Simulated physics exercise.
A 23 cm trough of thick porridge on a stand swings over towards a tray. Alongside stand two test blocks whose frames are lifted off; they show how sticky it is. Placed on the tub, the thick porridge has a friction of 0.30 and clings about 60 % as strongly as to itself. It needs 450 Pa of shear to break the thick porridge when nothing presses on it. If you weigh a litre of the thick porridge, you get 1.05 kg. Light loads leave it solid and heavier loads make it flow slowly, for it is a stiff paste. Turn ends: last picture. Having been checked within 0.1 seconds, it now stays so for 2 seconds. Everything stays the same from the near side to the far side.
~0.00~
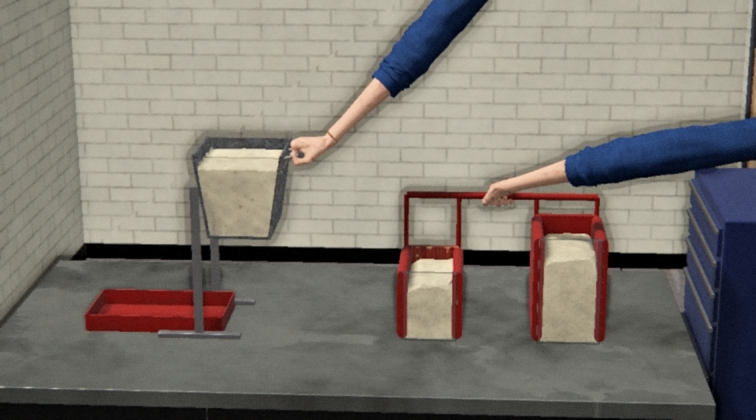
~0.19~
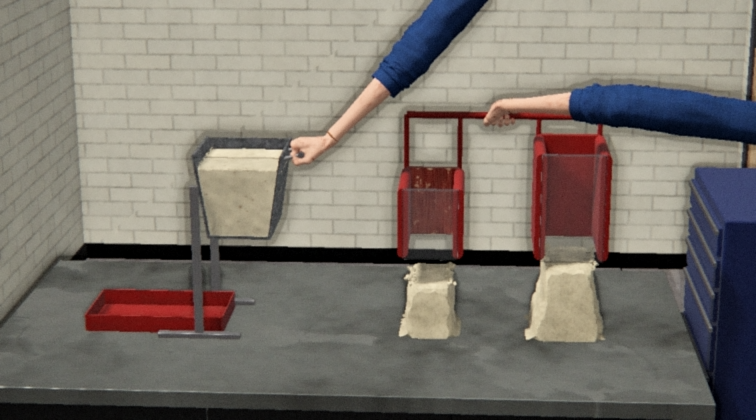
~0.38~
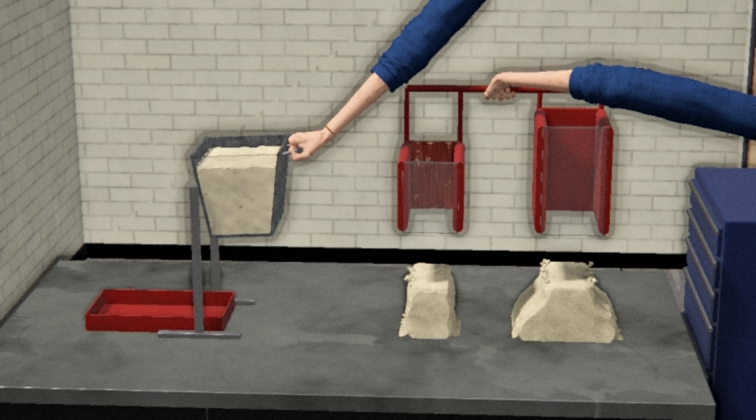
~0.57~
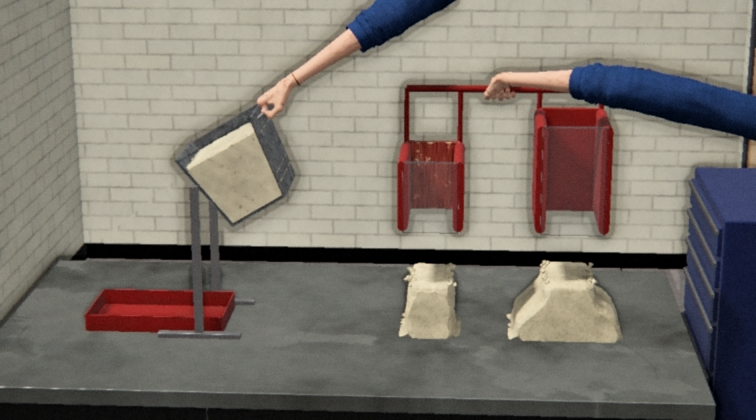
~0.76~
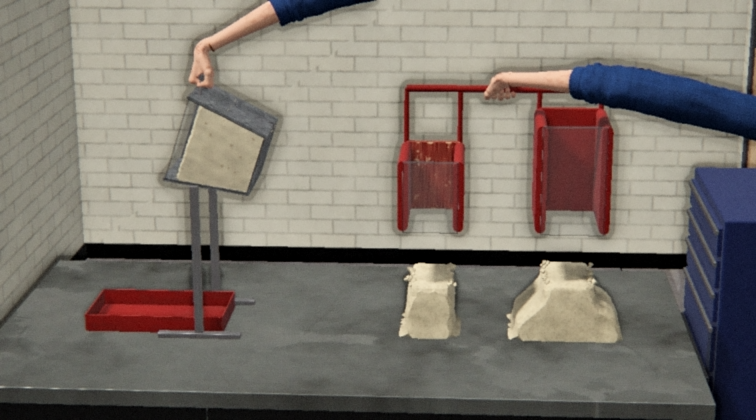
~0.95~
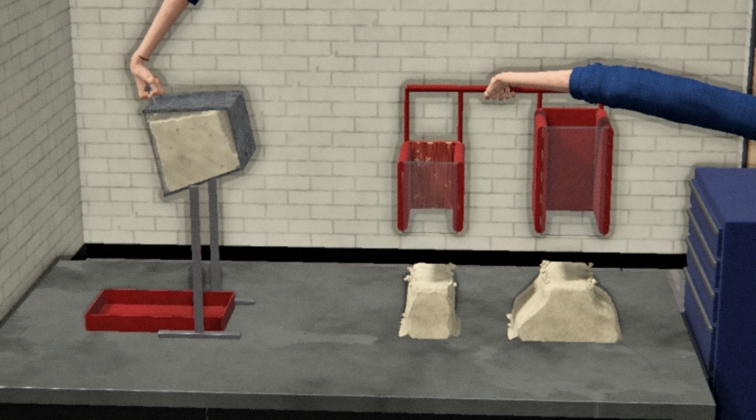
Two blue-sleeved arms reach in above a gray bench against a white brick wall, seen from the front and slightly above, one gripping a dark trough of pale thick material over a red tray, the other a red double holder. The right arm lifts the holder off two pale blocks, which slump, the right one more. The left arm then swings the trough over leftward, the material staying inside, while the view stays still.
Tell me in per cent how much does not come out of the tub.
Something like 0 per cent stays in.
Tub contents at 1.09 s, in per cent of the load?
70 %, roughly.
After 1.09 s, the tub is at 102 degrees and holds 70 %.
After 1.26 s, the tub is at 102 degrees and holds 26 %.
After 1.43 s, the tub is at 102 degrees and holds 0 %.
After 1.60 s, the tub is at 102 degrees and holds 0 %.
After 2.95 s, the tub is at 102 degrees and holds 0 %.
